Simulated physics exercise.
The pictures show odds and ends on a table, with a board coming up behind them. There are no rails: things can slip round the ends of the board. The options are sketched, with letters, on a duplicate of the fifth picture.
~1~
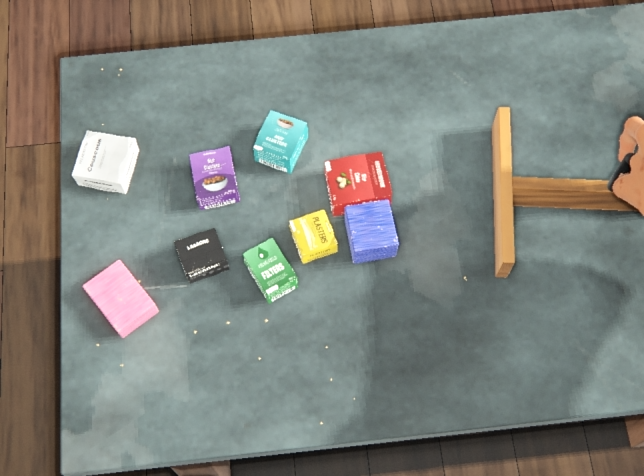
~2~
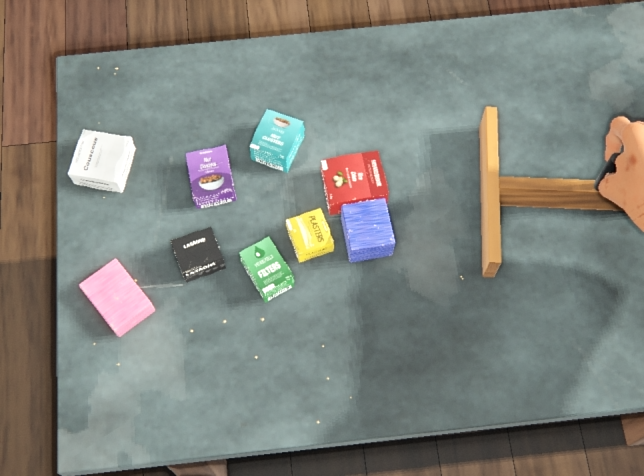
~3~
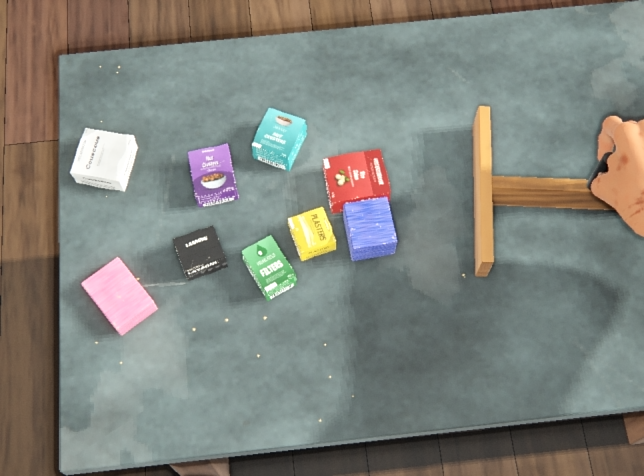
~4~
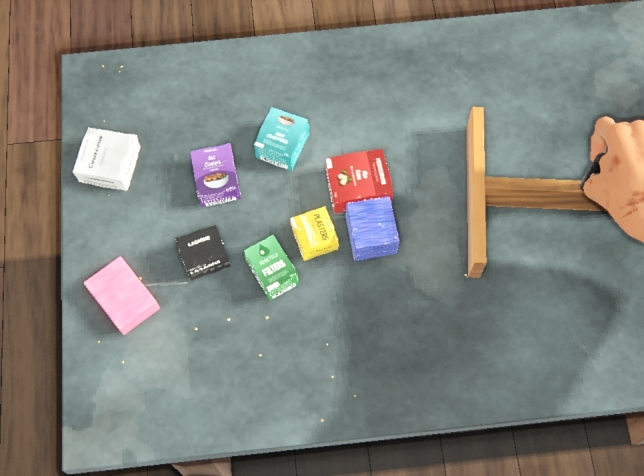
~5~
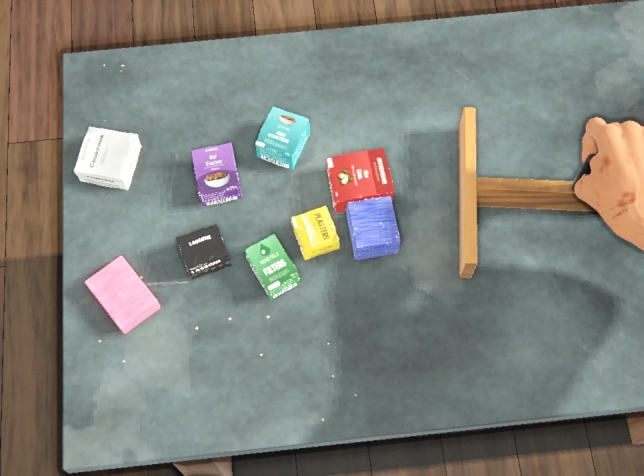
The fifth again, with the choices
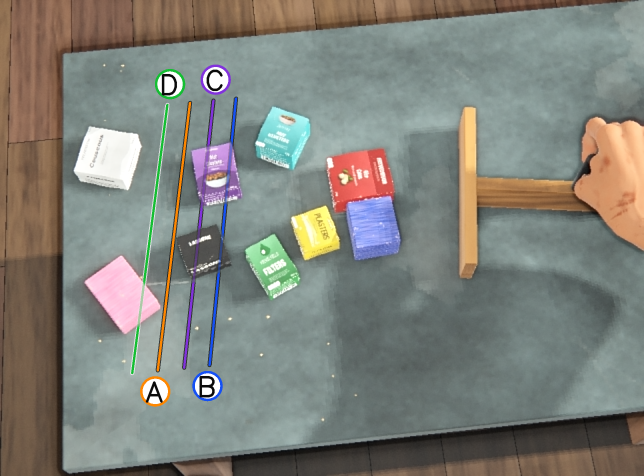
A hand at the right edge grips the handle of a wooden T-shaped pusher on a grey-green tabletop, seen from above over a plank floor. Nine small boxes and blocks sit on the left half: white, purple, turquoise and red above, pink, black, green, yellow and blue below. The hand slides the board slowly leftward across empty tabletop while the boxes stay put and the view shifts very slightly.
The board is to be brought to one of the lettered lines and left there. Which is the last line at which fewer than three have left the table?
Line D.
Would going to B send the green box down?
By then, no.
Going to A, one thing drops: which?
The white packet goes over.
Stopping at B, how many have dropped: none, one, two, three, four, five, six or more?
The count is none.
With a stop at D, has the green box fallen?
No.
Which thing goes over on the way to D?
It is the white packet.
On the marked copy, A at (175, 229); B at (224, 224); C at (200, 226); D at (151, 231).
With D. Early on, board (356, 194); green box (265, 270); red packet (320, 180).
Further on, board (240, 206); pink block (112, 304); black packet (131, 261).
At the end, board (149, 214); white packet over the edge; black packet (70, 276); one fallen.
As for the rest, A is within the limit but short; B is within the limit but short; C is within the limit but short.
